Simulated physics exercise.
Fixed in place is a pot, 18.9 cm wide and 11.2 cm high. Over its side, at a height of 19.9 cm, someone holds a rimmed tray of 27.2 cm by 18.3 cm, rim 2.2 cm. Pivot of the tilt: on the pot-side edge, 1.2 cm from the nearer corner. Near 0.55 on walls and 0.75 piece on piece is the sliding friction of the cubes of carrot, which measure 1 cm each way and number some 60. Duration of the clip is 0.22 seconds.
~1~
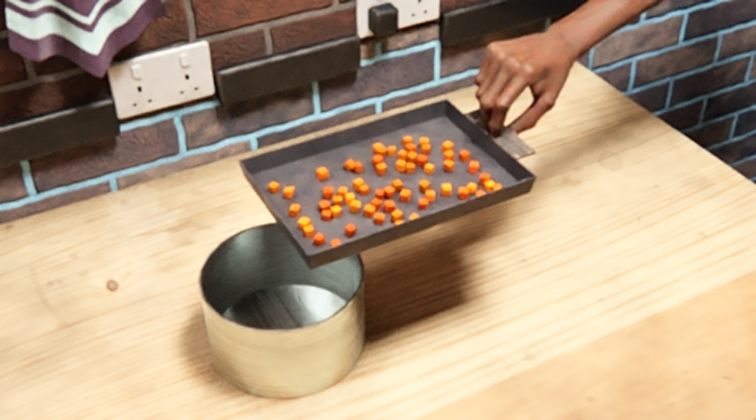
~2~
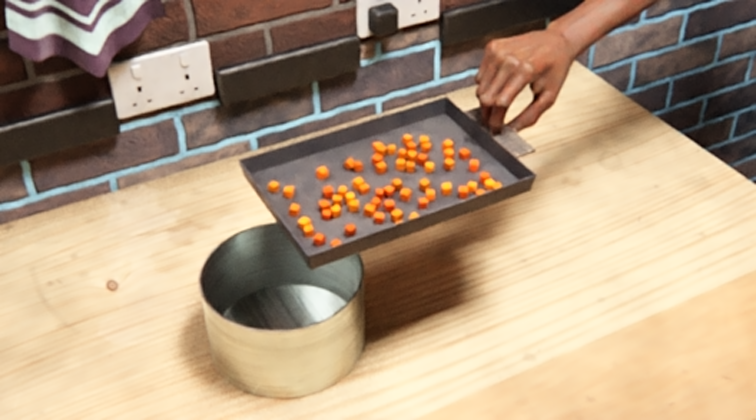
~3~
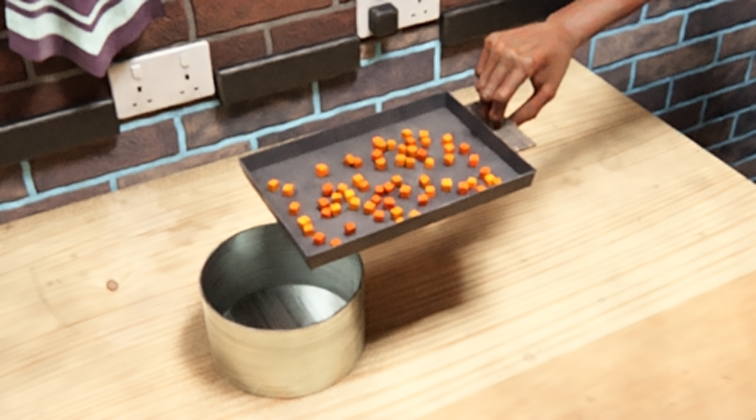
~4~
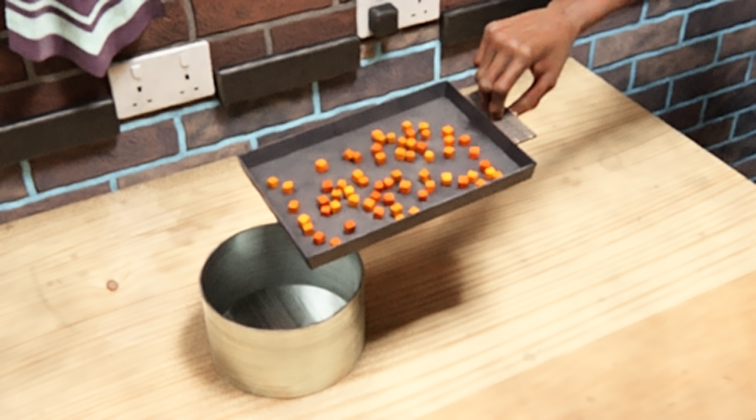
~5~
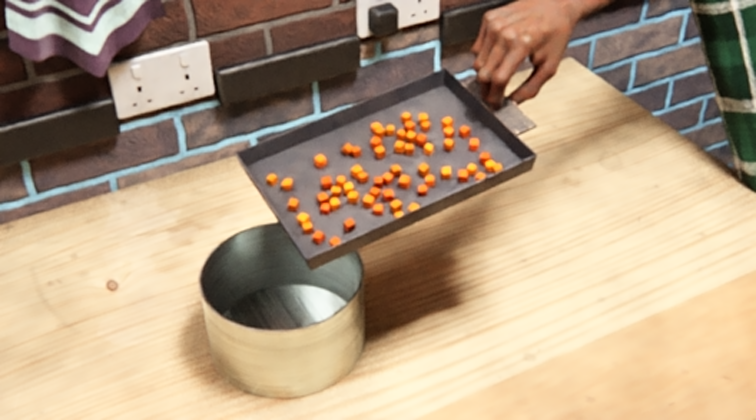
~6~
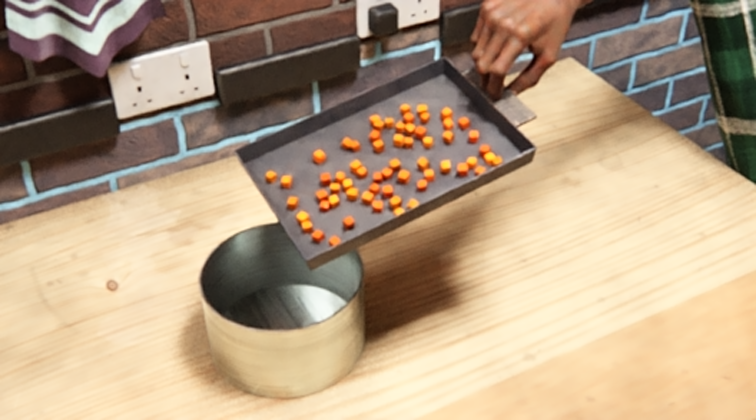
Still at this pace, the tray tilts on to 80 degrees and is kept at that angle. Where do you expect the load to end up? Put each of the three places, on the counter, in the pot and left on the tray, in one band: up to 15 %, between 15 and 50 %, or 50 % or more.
Counter: Between 15 and 50 %; pot: Up to 15 %; left on the tray: 50 % or more.
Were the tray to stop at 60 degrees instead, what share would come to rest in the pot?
You'd end up with some 0 % in the pot.
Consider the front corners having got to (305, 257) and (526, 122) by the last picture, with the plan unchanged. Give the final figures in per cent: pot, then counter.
Pot 10; counter 60.
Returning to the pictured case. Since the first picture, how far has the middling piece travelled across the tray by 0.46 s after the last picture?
Around 4 centimetres.
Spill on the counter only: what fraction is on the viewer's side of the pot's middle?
I'd put it at around 100 per cent.
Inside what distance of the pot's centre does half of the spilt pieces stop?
About 32 centimetres.
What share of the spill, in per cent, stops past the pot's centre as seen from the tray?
I'd put it close to 100 per cent.
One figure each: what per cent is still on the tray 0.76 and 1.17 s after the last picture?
About 75, 65.
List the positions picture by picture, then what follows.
The first frame shows tray tilt 0 degrees, front corners at (310, 252) and (532, 176); middle of the pieces at (397, 186); pot at (282, 272).
The second frame shows tray tilt 1 degrees, front corners at (310, 253) and (532, 174); middle of the pieces at (397, 185).
The third frame shows tray tilt 2 degrees, front corners at (310, 253) and (532, 170); middle of the pieces at (397, 182).
The fourth frame shows tray tilt 5 degrees, front corners at (309, 254) and (532, 162), lowest corner left front; middle of the pieces at (396, 176).
The fifth frame shows tray tilt 8 degrees, front corners at (308, 255) and (532, 154), lowest corner left front; middle of the pieces at (396, 171).
The sixth frame shows tray tilt 12 degrees, front corners at (308, 256) and (532, 147), lowest corner left front; middle of the pieces at (395, 166); pot at (282, 272).
Then, 0.46 s after the last picture, tilt 44 degrees; the tray holds 100 %, the pot 0 %.
Then, 0.76 s after the last picture, tilt 66 degrees; the tray holds 75 %, the pot 0 %.
Then, 1.17 s after the last picture, tilt 80 degrees; the tray holds 65 %, the pot 0 %.
In the end, counter 35 %, pot 0 %, tray 65 %.
